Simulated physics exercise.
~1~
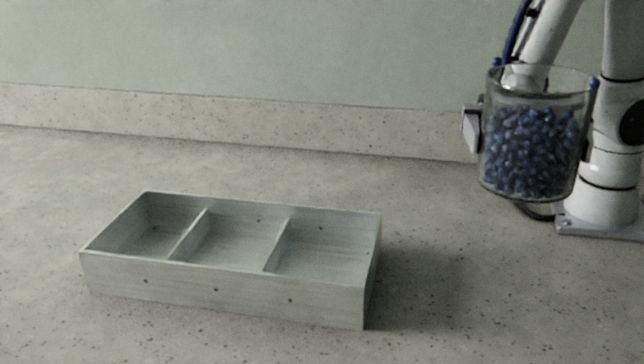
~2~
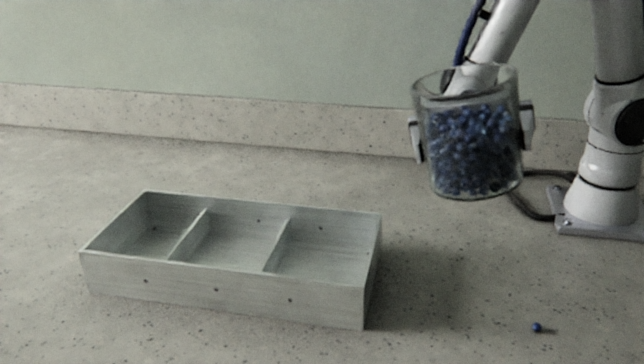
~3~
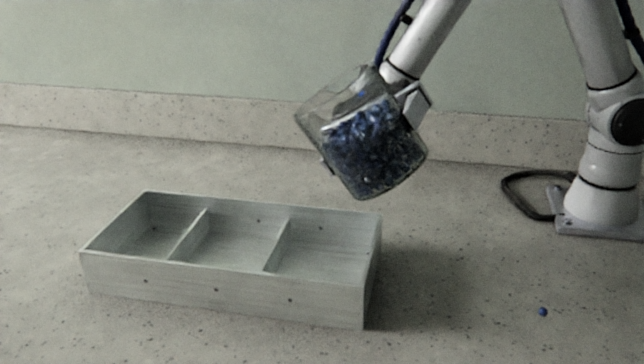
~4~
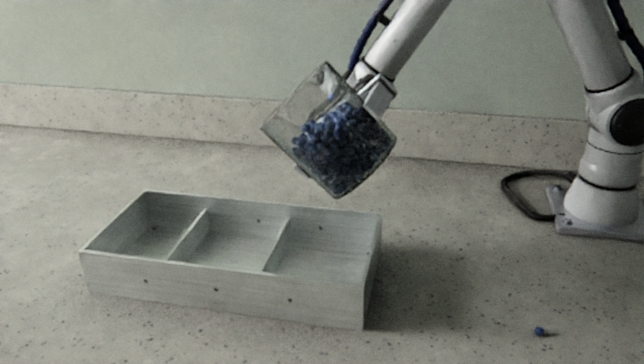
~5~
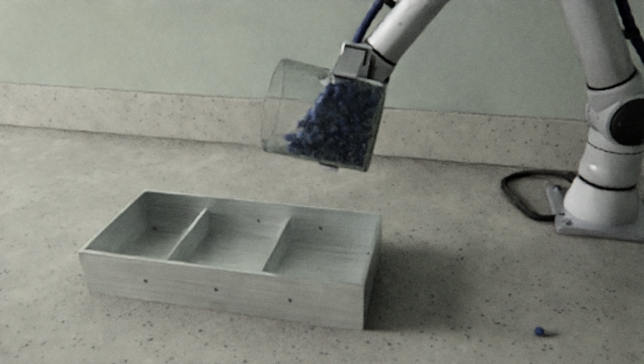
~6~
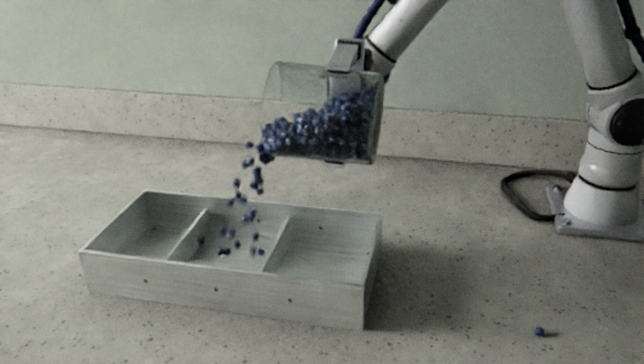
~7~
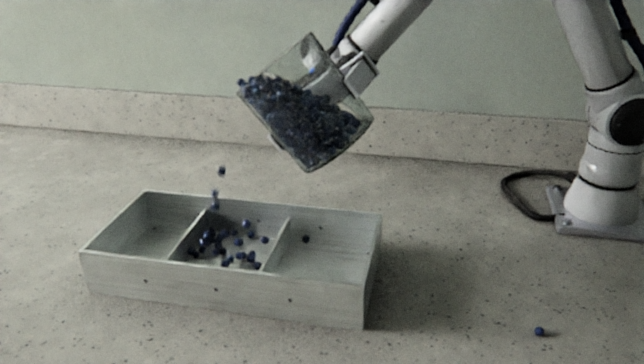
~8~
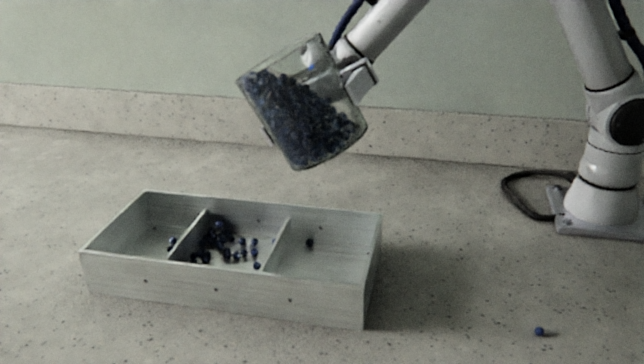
In the video, a robot arm carries a clear cup of dark blue beads leftward over an open three-part box, tips it and pours some into the middle compartment, then tilts it back, leaving most beads in the cup and a few scattered in the side compartments.
